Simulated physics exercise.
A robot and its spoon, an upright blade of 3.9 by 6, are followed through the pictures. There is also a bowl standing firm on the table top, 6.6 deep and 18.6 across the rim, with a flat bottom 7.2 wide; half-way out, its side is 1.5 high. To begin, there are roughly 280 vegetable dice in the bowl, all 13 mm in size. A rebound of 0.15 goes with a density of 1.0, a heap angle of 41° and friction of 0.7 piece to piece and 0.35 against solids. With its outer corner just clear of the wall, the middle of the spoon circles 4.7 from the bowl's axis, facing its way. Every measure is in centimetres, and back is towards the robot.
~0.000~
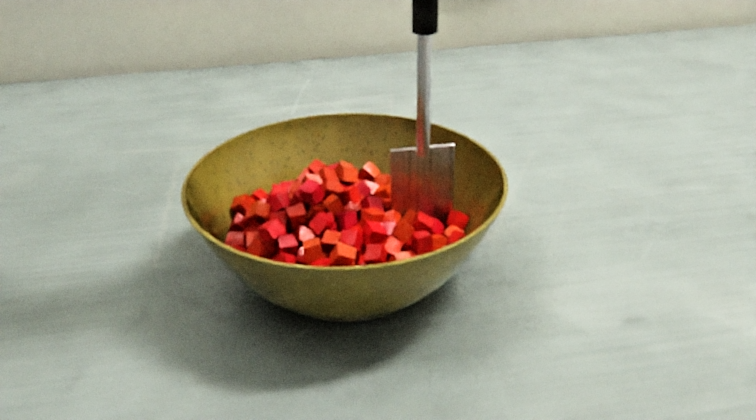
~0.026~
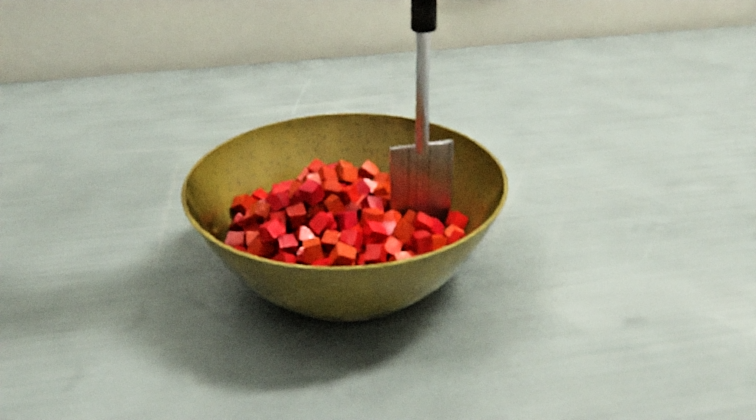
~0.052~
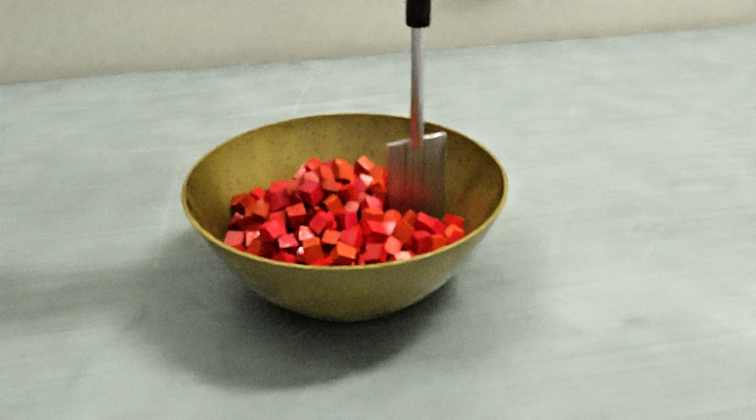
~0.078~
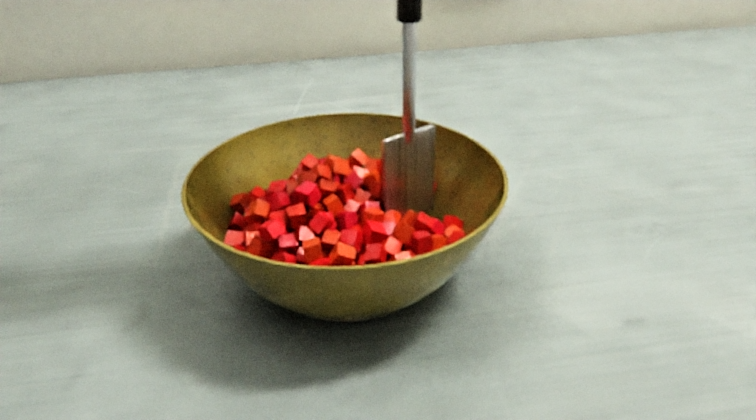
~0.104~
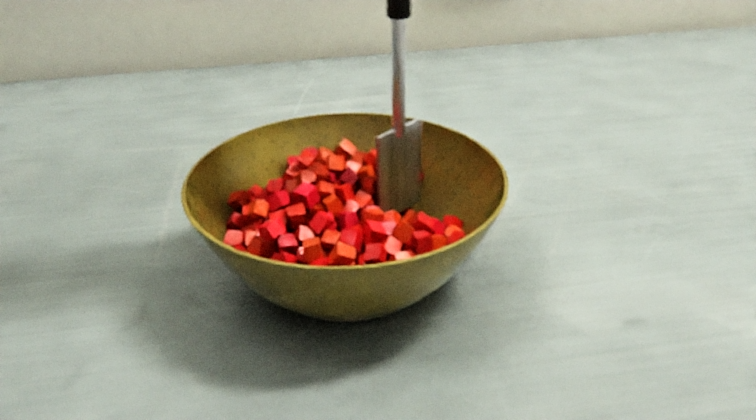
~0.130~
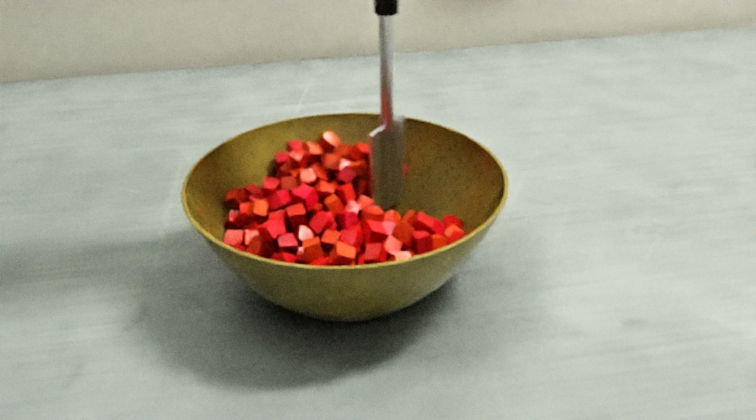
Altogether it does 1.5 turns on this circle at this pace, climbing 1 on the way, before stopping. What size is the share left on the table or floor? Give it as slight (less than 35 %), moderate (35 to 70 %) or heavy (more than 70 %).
It is slight.
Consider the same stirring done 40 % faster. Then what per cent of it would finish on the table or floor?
I'd expect about 30 %.
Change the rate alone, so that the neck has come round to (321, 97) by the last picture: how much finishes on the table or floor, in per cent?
Something like 50 percent, roughly.
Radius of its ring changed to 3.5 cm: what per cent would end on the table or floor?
That would make it around 10 percent.
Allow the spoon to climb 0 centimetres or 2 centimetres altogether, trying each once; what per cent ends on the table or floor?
About 30 and 20 per cent.
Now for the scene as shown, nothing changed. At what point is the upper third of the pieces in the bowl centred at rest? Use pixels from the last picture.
Close to (290, 255).
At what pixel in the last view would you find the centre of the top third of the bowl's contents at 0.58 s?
Around (407, 228).
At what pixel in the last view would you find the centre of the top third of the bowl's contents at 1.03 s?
(298, 146).
By 0.58 s, 241° round, highest piece 9 above the table; 270 in the bowl, 8 on the table or floor, 4 in flight or on the tool.
By 1.03 s, 75° round, highest piece 9 above the table; 231 in the bowl, 40 on the table or floor, 11 in flight or on the tool.
By 1.45 s, 180° round, highest piece 7 above the table; 211 in the bowl, 71 on the table or floor.
By 2.15 s, 180° round, highest piece 7 above the table; 211 in the bowl, 71 on the table or floor.
Final count, 211 in the bowl, 71 on the table or floor. That is 25 % on the table or floor.
